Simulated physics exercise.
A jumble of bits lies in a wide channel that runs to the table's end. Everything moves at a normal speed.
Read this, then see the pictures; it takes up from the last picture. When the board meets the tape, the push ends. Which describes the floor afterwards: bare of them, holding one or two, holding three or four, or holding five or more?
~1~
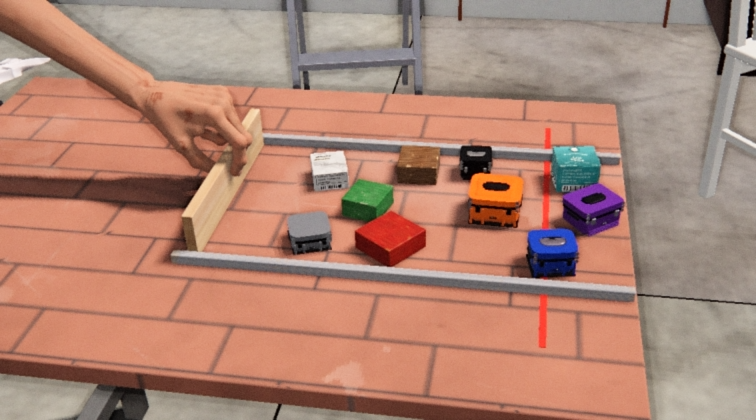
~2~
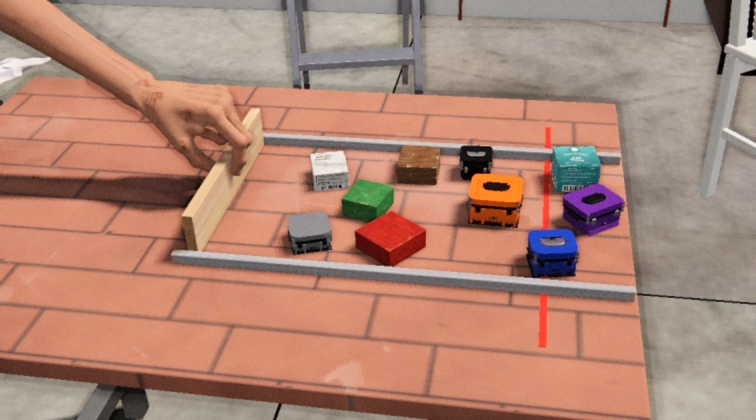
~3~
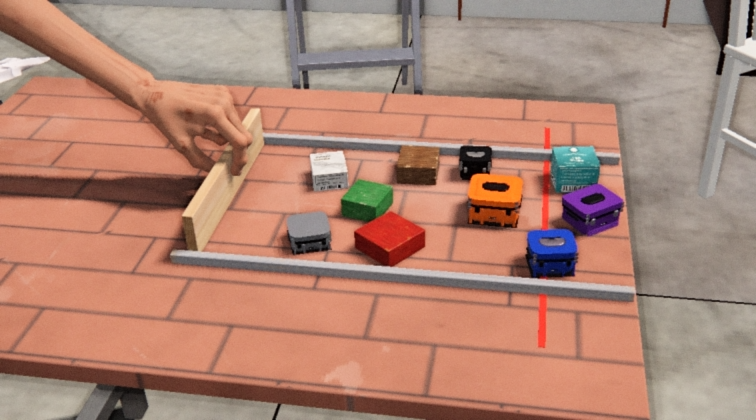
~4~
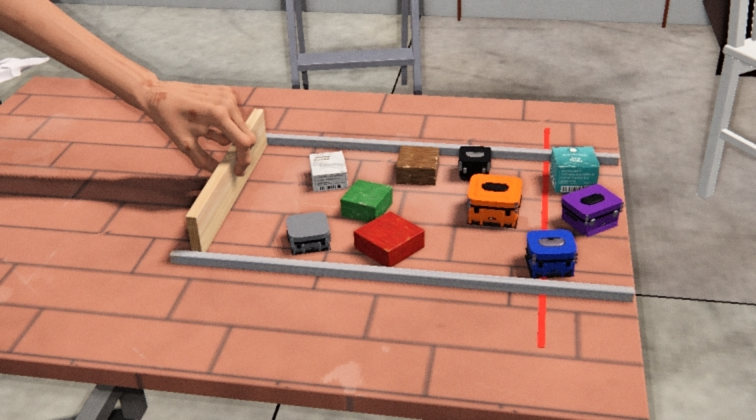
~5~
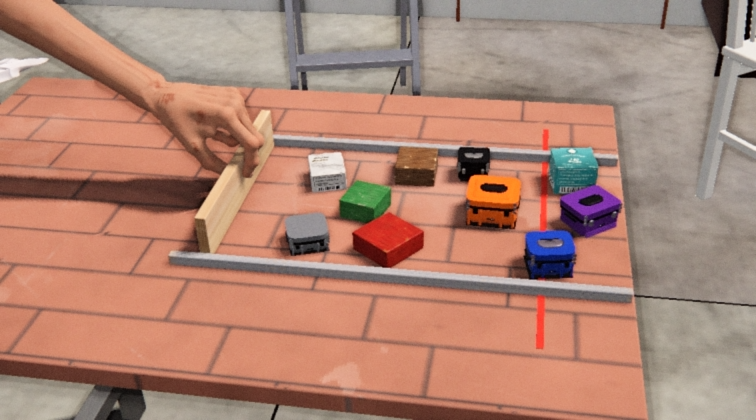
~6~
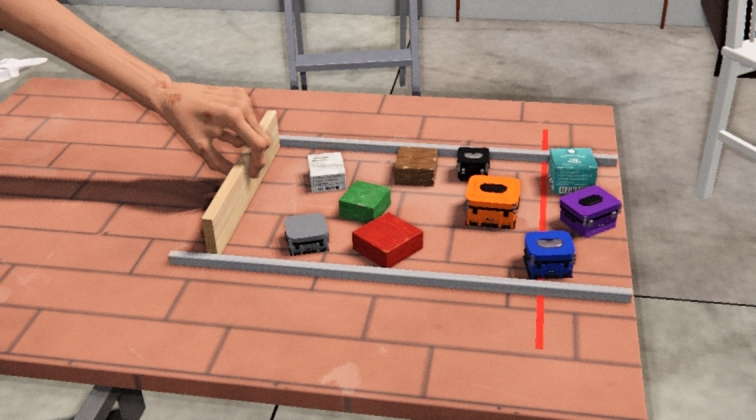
Looks like the tally of pieces that topple off is three or four there.
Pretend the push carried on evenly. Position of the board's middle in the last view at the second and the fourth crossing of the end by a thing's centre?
The first one at (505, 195), the next at (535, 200).
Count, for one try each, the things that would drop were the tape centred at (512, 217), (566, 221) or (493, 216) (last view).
In order: 2, 6 and 0.
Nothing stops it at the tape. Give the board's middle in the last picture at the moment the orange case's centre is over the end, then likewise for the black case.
Near (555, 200), then near (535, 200).
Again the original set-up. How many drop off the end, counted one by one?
Count of fallen: 4.
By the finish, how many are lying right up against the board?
3 in contact.
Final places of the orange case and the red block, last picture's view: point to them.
Near (611, 207) and (608, 243).
Soon after, none off yet; purple case at rest near (589, 212); turquoise box at rest near (572, 171); blue case at rest near (549, 255).
After that, none off yet; purple case at rest near (589, 212); turquoise box displaced a little near (584, 173); blue case moving near (562, 257).
In the end, the number that fall off is three or four; gone, black case, blue case, turquoise box and purple case.
